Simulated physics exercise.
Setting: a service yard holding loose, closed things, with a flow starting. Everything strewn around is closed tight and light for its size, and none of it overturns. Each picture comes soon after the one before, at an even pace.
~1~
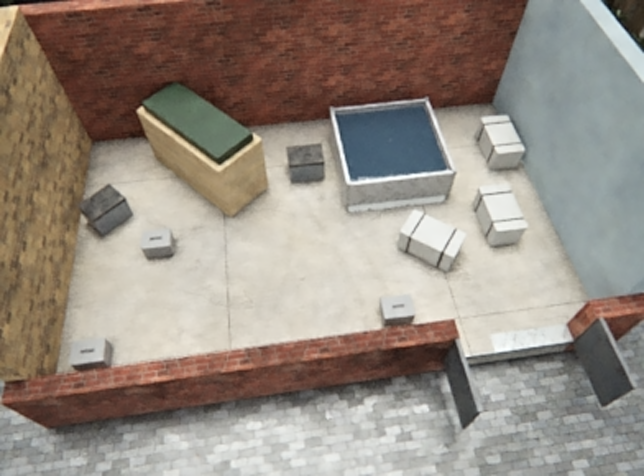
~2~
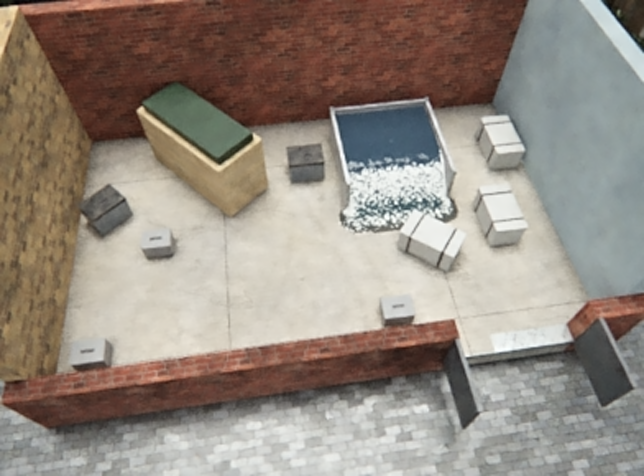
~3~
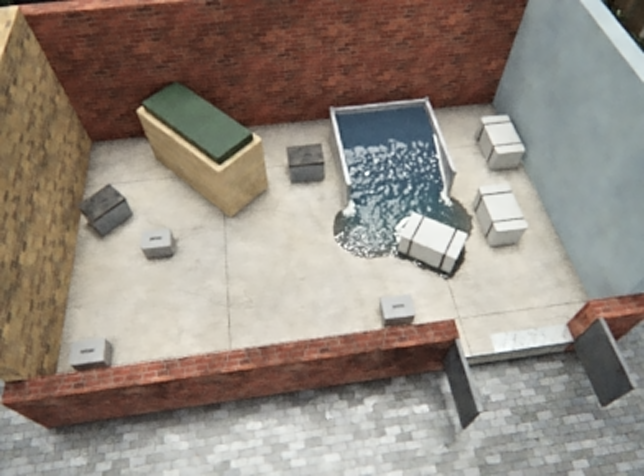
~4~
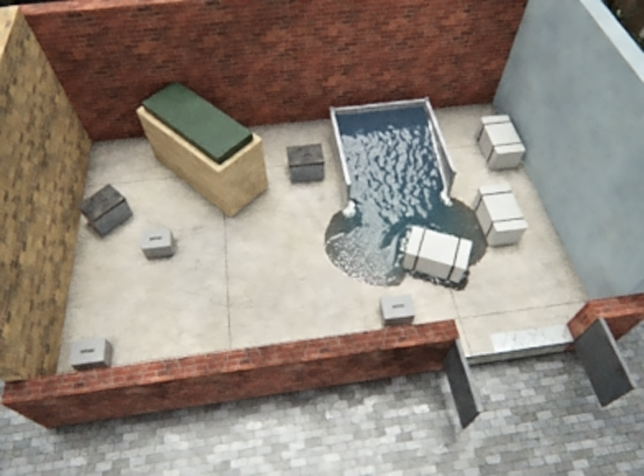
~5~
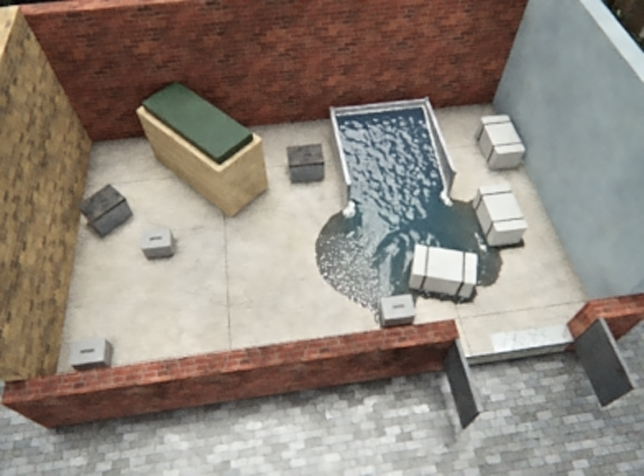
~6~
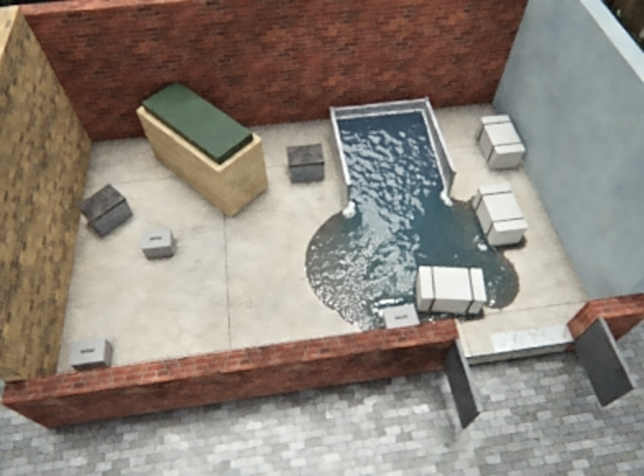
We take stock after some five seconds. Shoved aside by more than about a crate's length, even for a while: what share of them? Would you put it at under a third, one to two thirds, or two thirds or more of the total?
I would put it at one to two thirds of the total.
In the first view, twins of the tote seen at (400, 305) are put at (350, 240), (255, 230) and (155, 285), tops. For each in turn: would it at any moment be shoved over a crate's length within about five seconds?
In sequence: Knocked well away; hardly budges; knocked well away.
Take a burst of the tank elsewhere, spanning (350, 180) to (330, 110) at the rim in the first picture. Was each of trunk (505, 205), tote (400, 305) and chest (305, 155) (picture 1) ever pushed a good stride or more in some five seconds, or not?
In turn: Stayed within it, stayed within it, moved that far.
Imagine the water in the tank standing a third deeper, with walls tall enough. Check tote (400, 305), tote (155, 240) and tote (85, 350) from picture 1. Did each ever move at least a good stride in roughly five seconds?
Taking them as listed, the first did it, the second did it and the third did it.
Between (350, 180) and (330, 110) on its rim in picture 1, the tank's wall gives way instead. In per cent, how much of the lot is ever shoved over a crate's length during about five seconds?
By my reckoning, around 20 percent.
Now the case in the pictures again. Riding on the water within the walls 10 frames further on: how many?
The tally stands at 1.
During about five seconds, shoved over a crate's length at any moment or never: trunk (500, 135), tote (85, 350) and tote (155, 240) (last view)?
Successively: Never went far, moved a long way, never went far.
A moment on, 1 of 8 are well off their spots; 1 afloat.
Next, 1 of 8 are well off their spots; 1 afloat.
Later, 2 of 8 are well off their spots; 2 afloat.
In the end, 3 of 8 are well off their spots, and 3 have been at some point; 1 afloat.
